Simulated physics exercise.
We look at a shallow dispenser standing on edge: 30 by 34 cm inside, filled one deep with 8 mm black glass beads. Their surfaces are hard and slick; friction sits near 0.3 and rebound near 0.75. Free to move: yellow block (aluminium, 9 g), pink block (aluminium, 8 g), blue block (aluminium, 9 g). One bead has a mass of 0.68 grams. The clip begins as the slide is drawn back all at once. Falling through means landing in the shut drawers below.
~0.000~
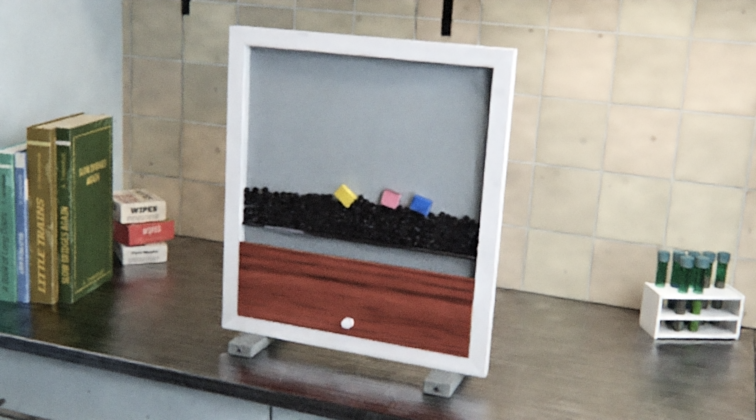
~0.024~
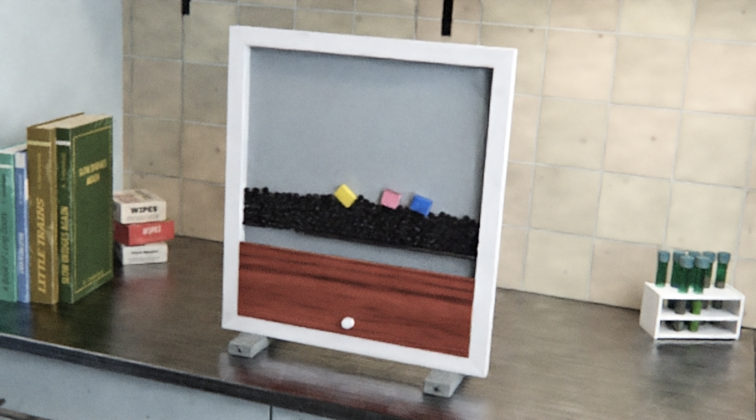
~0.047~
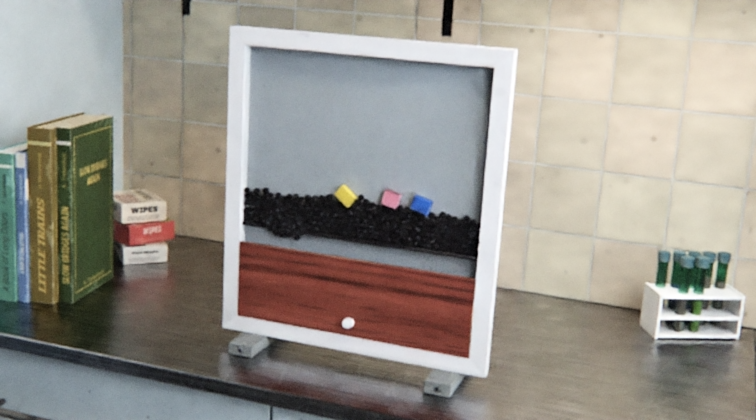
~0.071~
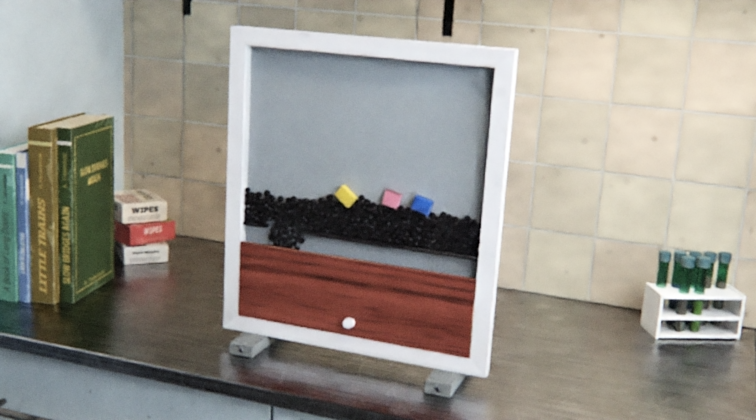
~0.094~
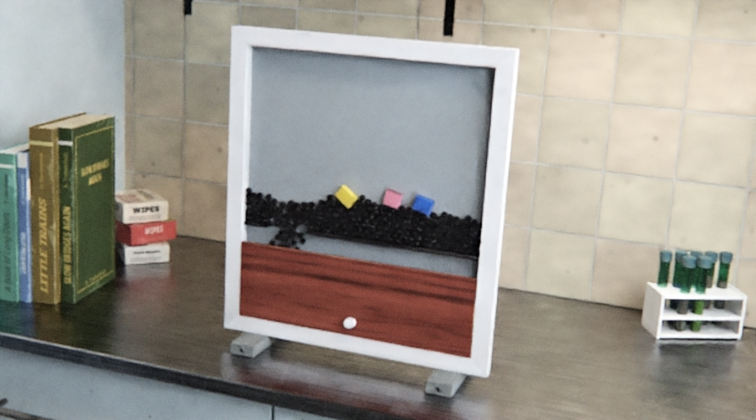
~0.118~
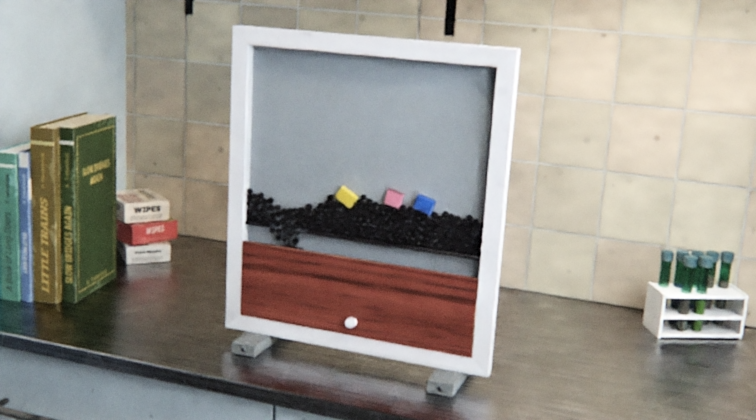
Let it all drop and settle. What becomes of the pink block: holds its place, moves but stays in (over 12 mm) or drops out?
Oh, that one ends up somewhere else inside.
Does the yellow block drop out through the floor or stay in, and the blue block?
Yellow block gone, blue block still there.
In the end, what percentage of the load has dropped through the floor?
It comes to roughly 55 percent in the end.
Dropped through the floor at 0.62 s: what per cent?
Roughly 40 per cent.
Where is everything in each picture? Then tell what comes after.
In the first frame, about 220 beads; beads' middle (357, 220); yellow block (346, 196) tilted 40°; pink block (391, 199) tilted 13°; blue block (421, 205) tilted 15°; slide (263, 225) to (308, 232).
In the second frame, beads' middle (357, 220); 0 out.
In the third frame, beads' middle (358, 220); 7 out.
In the fourth frame, beads' middle (358, 220); 15 out.
In the fifth frame, beads' middle (363, 225); 23 out.
In the sixth frame, beads' middle (371, 225); 31 out; yellow block (347, 197) tilted 31°; pink block (394, 199) tilted 13°; blue block (425, 205) tilted 15°.
After 0.27 s, 30 % are out; yellow block moved 2.2 cm; pink block moved 0.1 cm tilted 14°; blue block moved 0.0 cm tilted 15°.
After 0.62 s, 40 % are out; yellow block below the floor; pink block moved 1.5 cm tilted 24°; blue block moved 0.1 cm tilted 14°.
After 1.32 s, 50 % are out; yellow block below the floor; pink block moved 3.9 cm; blue block moved 0.6 cm tilted 7°.
At rest by 2.8 s, 55 % are out; yellow block below the floor; pink block moved 4.1 cm tilted 3°; blue block moved 2.2 cm tilted 59°.
